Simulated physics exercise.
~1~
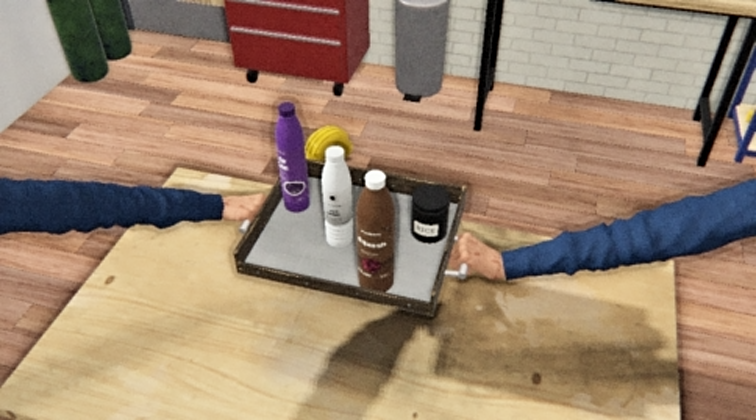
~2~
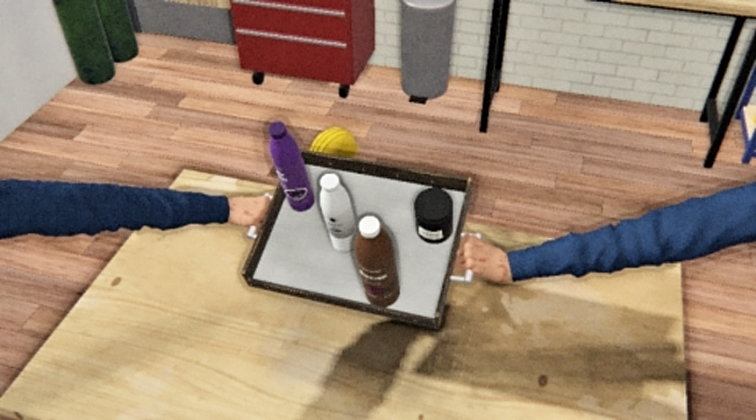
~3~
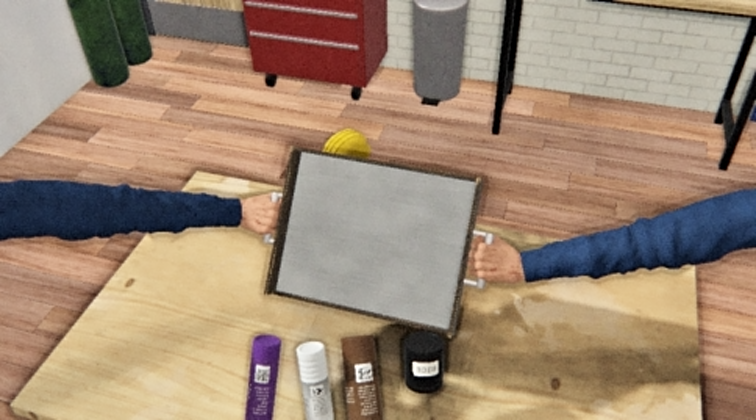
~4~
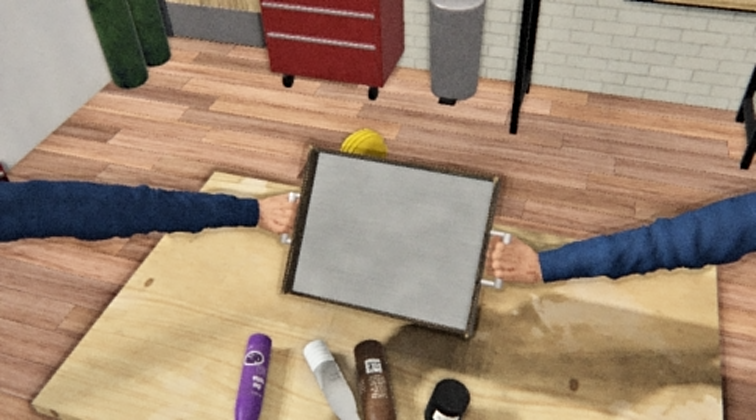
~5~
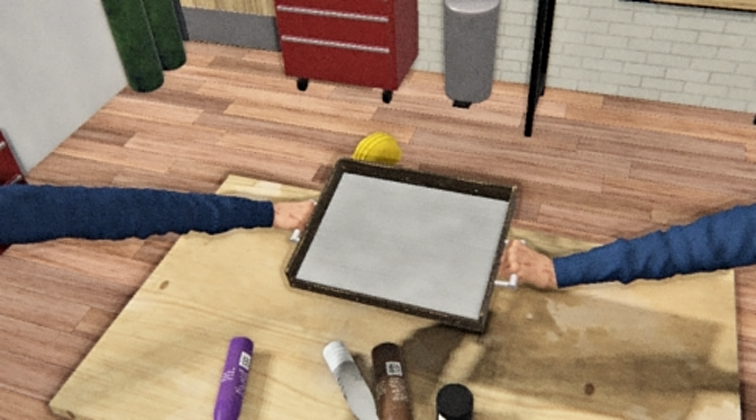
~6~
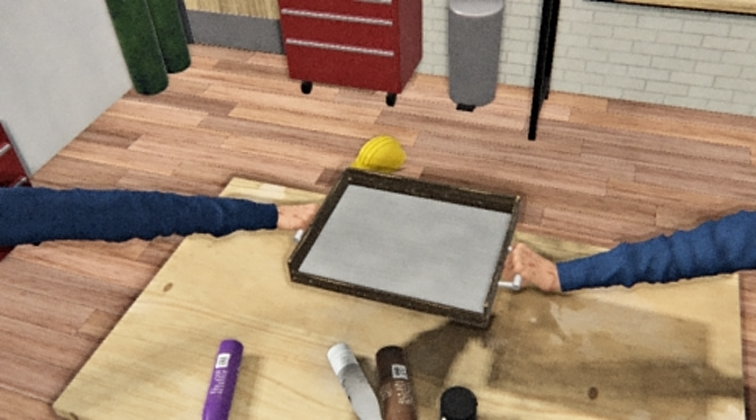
Two blue-sleeved arms hold a dark-rimmed tray with a pale grey base above a wooden table, seen from above in a room with a wood floor, a red drawer cabinet and a grey bin. On the tray stand a purple bottle at left, white and brown bottles near the middle, and a black jar at right. The hands tip the near side down, and the bottles begin to lean. As the tray tilts steeply, all four items drop off its near edge, upside down. The hands swing the empty tray back towards level, while the three bottles lie on their sides and the jar rests upside down in front.
